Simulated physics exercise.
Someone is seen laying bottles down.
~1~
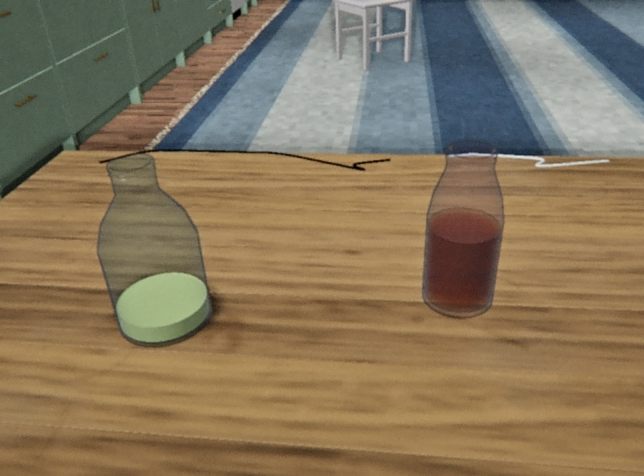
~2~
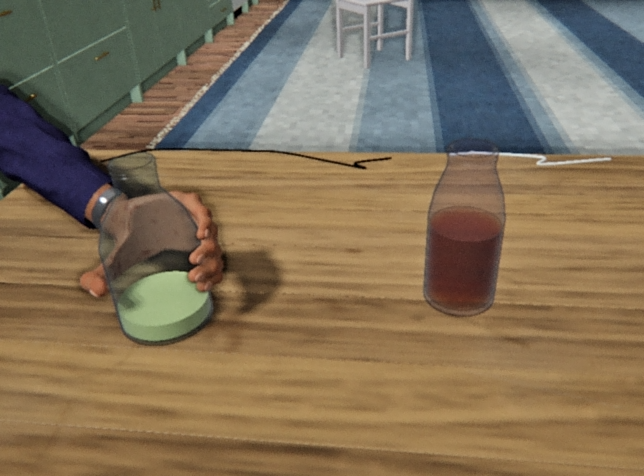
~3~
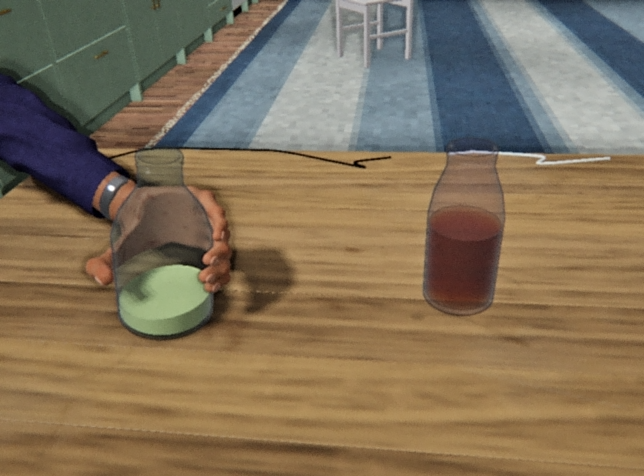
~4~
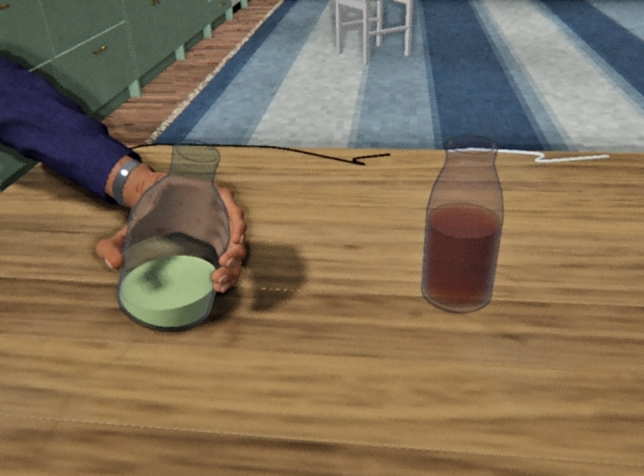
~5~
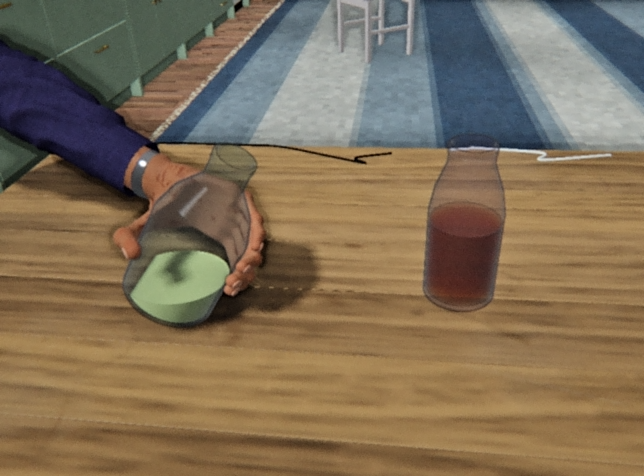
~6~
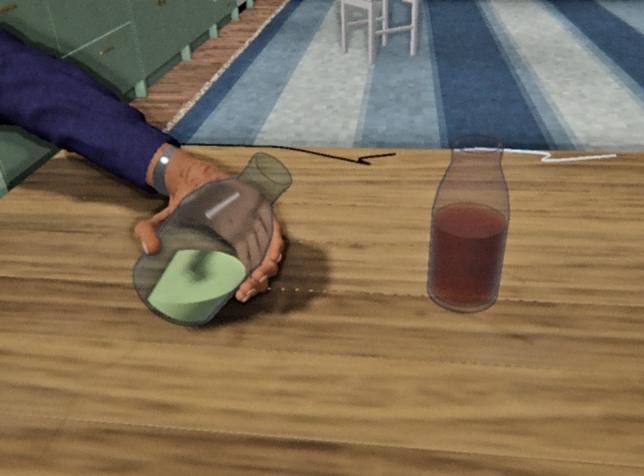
A hand in a purple sleeve gripping the left bottle of green liquid and tilting it rightward beside an upright bottle of red liquid.
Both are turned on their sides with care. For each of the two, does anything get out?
Left: No, right: Yes.
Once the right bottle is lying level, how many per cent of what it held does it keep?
25 in a hundred, give or take.
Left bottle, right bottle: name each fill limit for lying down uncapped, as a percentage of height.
20 %, then 14 %.
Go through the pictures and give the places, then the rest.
The first frame shows both stand upright; left bottle (149, 243) nearly empty, open; right bottle (464, 226) about half full, open.
The second frame shows a hand takes the left bottle; left bottle nearly empty, surface at (163, 298); right bottle about half full, surface at (466, 224).
In the third frame, the left bottle leans; left bottle (163, 236) nearly empty; right bottle (465, 223) about half full.
In the fourth frame, the left bottle leans; left bottle nearly empty, surface at (169, 283); right bottle about half full, surface at (464, 221).
In the fifth frame, the left bottle leans; left bottle (201, 227) tipped 30°; right bottle (466, 220) about half full.
In the sixth frame, the left bottle leans; left bottle (222, 231) tipped 40°, open; right bottle about half full, surface at (470, 220), open.
Next, the left bottle is nearly down; left bottle, dry at the neck.
After that, the left bottle lies flat; left bottle, dry at the neck.
Finally, both lie flat; left bottle, dry at the neck; right bottle, some has come out.
